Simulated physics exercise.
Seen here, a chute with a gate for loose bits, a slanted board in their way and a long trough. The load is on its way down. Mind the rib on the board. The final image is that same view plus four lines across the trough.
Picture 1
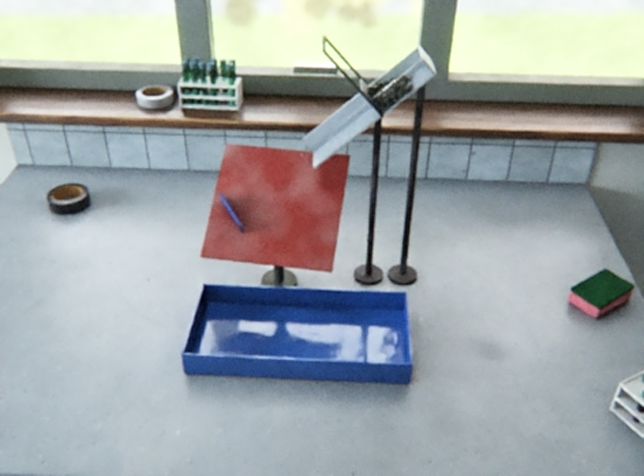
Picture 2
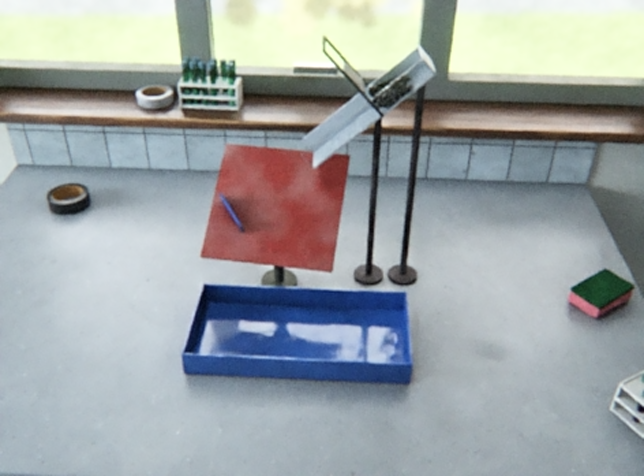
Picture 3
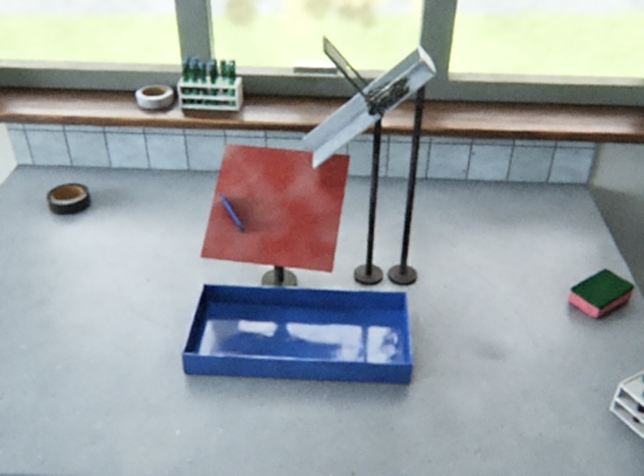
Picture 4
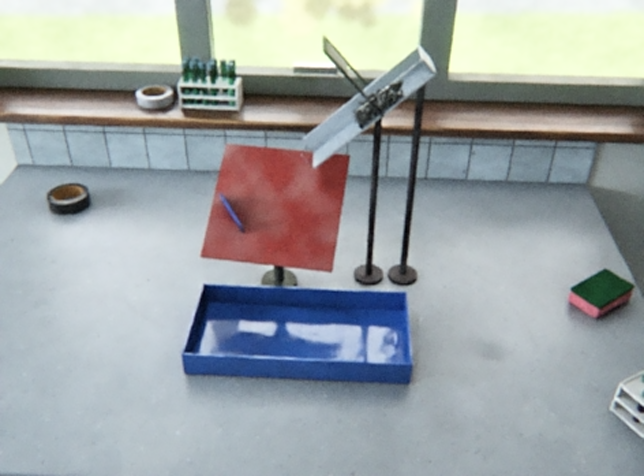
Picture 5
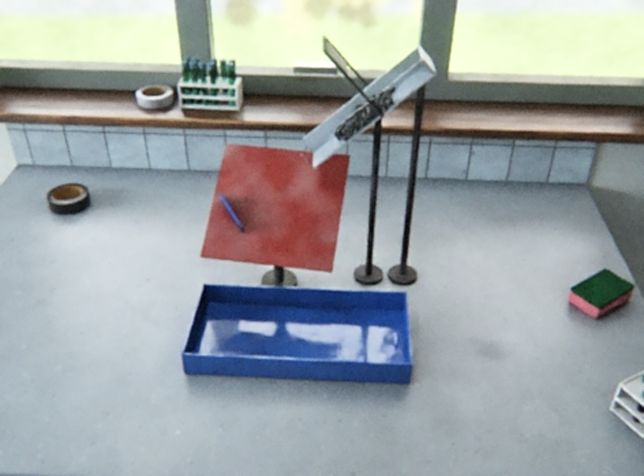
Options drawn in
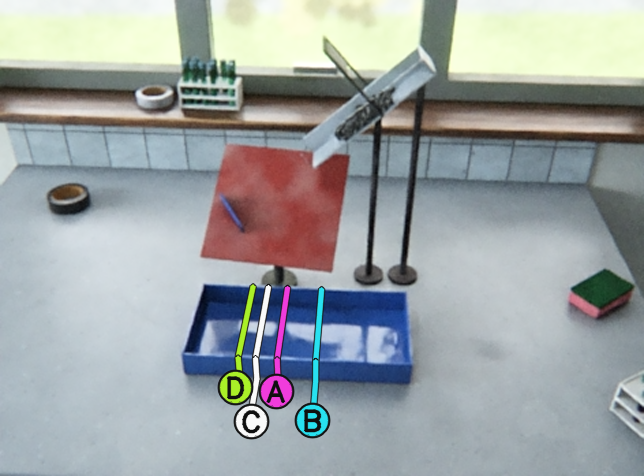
Black beans slide partway down a sloping chute above a tilted red board and blue trough.
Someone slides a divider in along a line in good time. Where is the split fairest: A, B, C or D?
D works best here.
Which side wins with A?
Left.
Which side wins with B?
Left.
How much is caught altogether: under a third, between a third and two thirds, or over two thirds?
It is over two thirds.
On the marked copy, line A crosses the front rim at (277, 358); line B crosses the front rim at (315, 360); line C crosses the front rim at (255, 357); line D crosses the front rim at (238, 356).
With A, of what is caught, every piece on the left of the divider, not one piece on the right.
With B, of what is caught, every piece on the left of the divider, not one piece on the right.
With C, of what is caught, almost all on the left of the divider, about a tenth on the right.
With D, of what is caught, roughly two thirds on the left of the divider, roughly a third on the right.
